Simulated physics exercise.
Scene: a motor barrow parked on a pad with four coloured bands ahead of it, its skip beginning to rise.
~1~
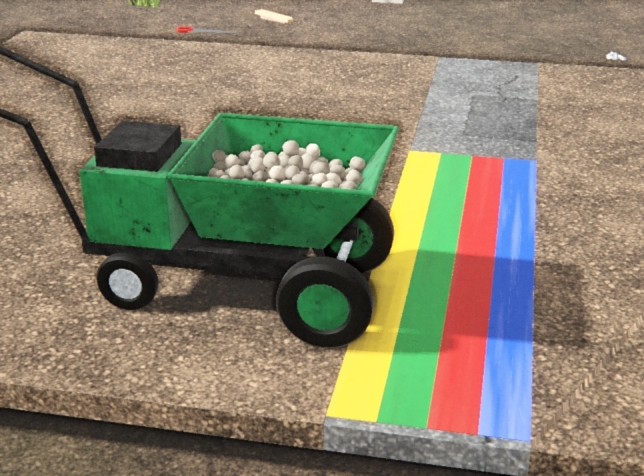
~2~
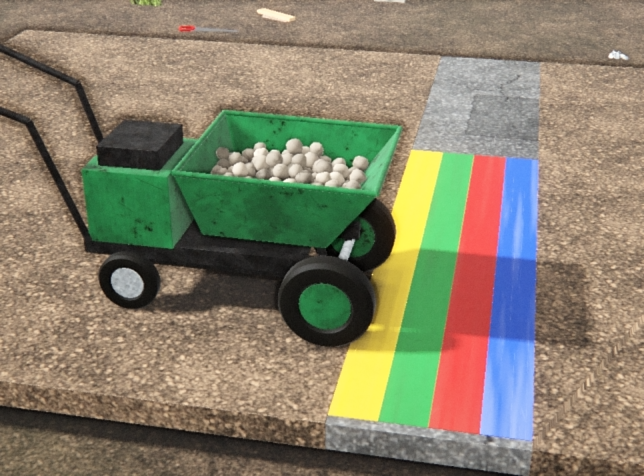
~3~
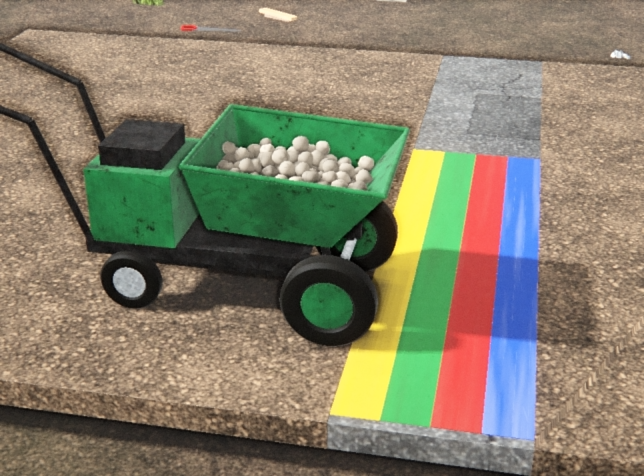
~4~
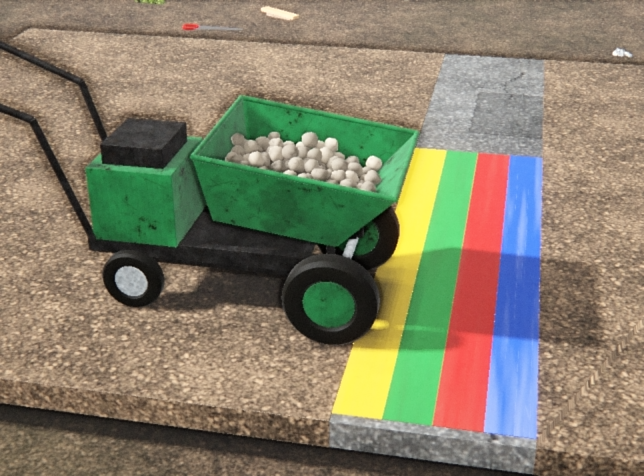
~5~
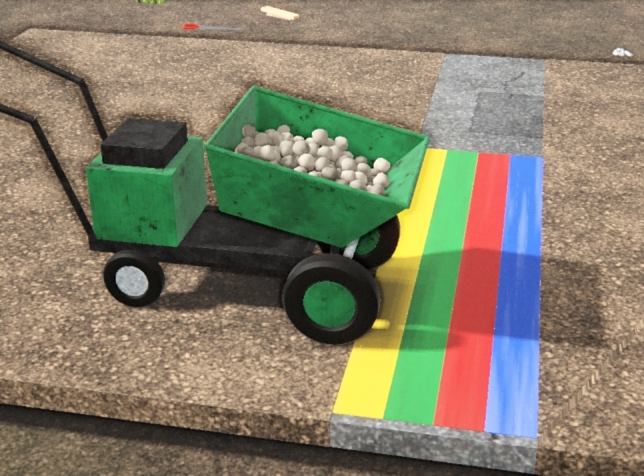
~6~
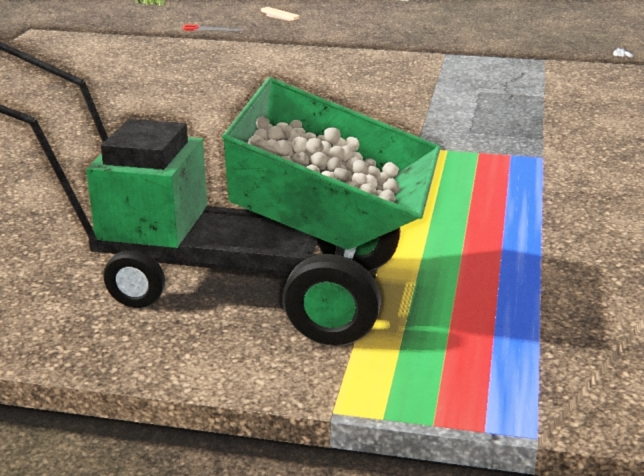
The green skip of a small motor barrow, loaded with pale round pebbles, sits level beside yellow, green, red and blue bands on a paved pad. It tilts slightly toward the right, then more steeply, its left end lifting clear of the black chassis while the pebbles remain inside.
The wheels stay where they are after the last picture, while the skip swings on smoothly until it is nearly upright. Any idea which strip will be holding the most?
Most likely the blue strip.
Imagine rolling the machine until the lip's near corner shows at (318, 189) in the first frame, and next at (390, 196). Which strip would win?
At the first spot red, at the second that blue strip.
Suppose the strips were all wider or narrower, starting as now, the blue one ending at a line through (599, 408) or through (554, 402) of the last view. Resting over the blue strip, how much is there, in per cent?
Shares in order: Close to 30 %; close to 30 %.
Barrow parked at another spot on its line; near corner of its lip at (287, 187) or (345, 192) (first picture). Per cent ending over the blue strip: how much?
Roughly 10 and 30 percent respectively.
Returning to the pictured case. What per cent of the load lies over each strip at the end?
Yellow strip about 0 per cent, green strip about 0 per cent, red strip about 20 per cent, blue strip about 35 per cent.
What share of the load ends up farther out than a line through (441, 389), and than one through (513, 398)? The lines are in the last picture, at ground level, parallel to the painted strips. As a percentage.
That's 90 per cent for the first and 50 per cent for the second.
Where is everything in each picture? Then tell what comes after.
Lip of the skip at (372, 194), level; top of the load at (278, 174), river pebbles; yellow strip at (362, 378); green strip at (410, 383); red strip at (458, 389); blue strip at (507, 395), in the first frame.
Lip of the skip at (376, 194), level; top of the load at (293, 171), in the second frame.
Lip of the skip at (384, 196), tipped barely; top of the load at (268, 160), in the third frame.
Lip of the skip at (396, 200), tipped a little; top of the load at (264, 164), in the fourth frame.
Lip of the skip at (407, 207), tipped a little; top of the load at (274, 158), in the fifth frame.
Lip of the skip at (420, 217), tipped clearly; top of the load at (272, 146); yellow strip at (369, 375); green strip at (416, 381); red strip at (464, 387); blue strip at (514, 393), in the sixth frame.
Soon after the last picture, skip tipped steeply; all in the skip.
A little later, skip tipped right over; most in the skip; a small part over the red strip; about a quarter over the blue strip; a stray few off the paint.
Later still, skip tipped right over; about a quarter in the skip; a small part over the red strip; about a third over the blue strip; about a third off the paint.
At rest, skip tipped right over; a small part in the skip; none over the yellow strip; none over the green strip; about a quarter over the red strip; about a third over the blue strip; about a third off the paint.
